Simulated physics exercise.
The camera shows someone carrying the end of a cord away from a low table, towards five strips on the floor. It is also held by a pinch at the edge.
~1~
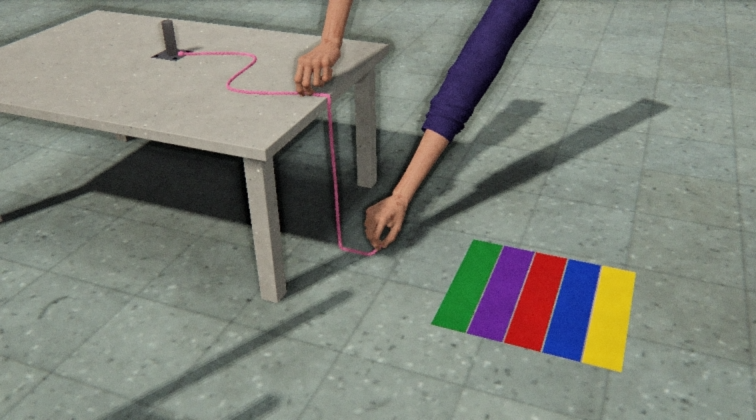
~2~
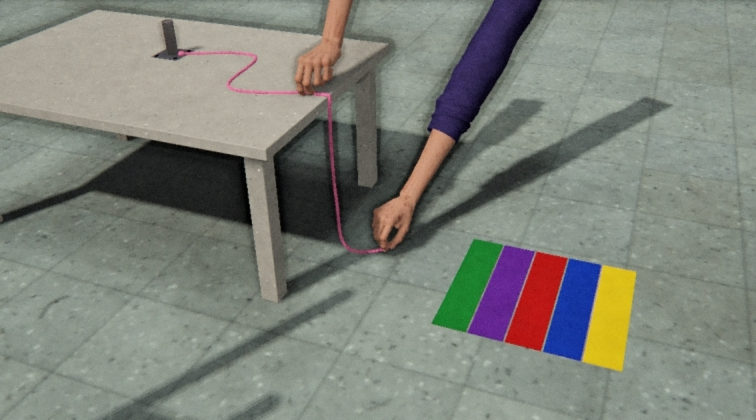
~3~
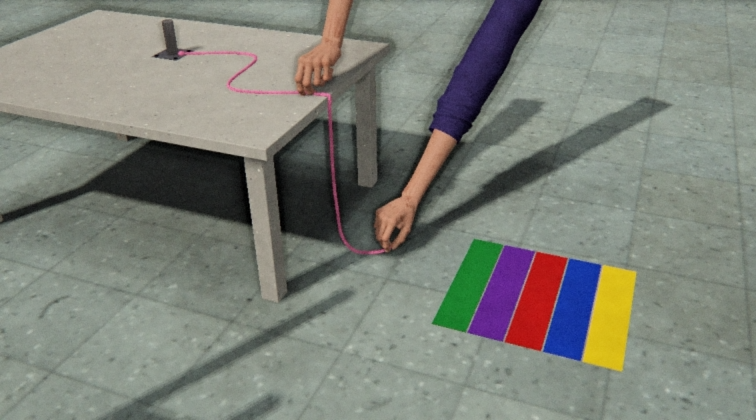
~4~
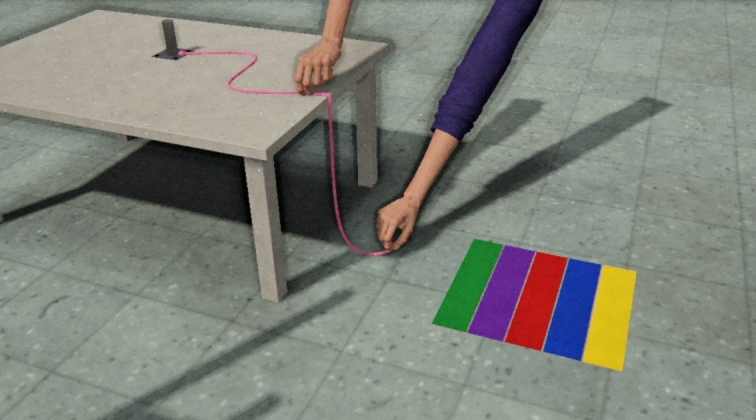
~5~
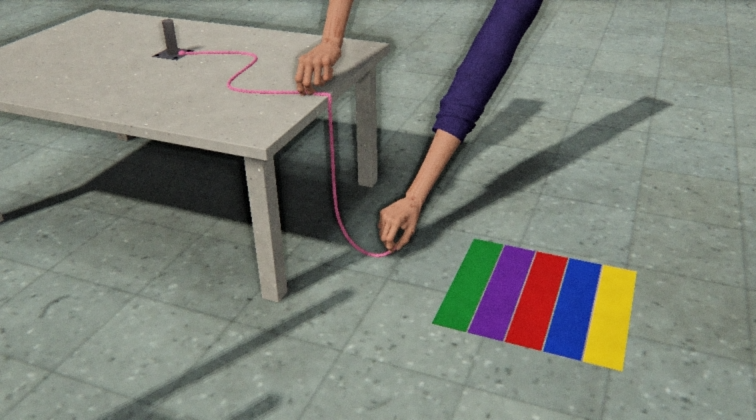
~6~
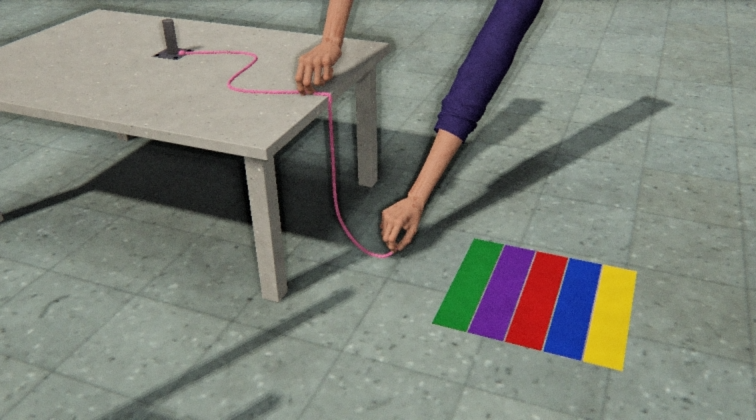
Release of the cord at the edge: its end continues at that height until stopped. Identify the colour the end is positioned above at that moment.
It is positioned above blue.
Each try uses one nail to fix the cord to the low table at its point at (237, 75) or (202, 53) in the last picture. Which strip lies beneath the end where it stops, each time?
The end stops on purple and then on blue.
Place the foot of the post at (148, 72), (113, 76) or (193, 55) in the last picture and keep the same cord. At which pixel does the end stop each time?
Respectively (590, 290), (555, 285) and (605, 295).
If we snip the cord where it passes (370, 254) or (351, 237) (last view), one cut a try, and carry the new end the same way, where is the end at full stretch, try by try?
First (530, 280), then (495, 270).
Soon after, end near (511, 274); over purple.
After that, end near (553, 283); over red.
At the stop, end near (577, 288); over blue. It gets as far as the blue strip.
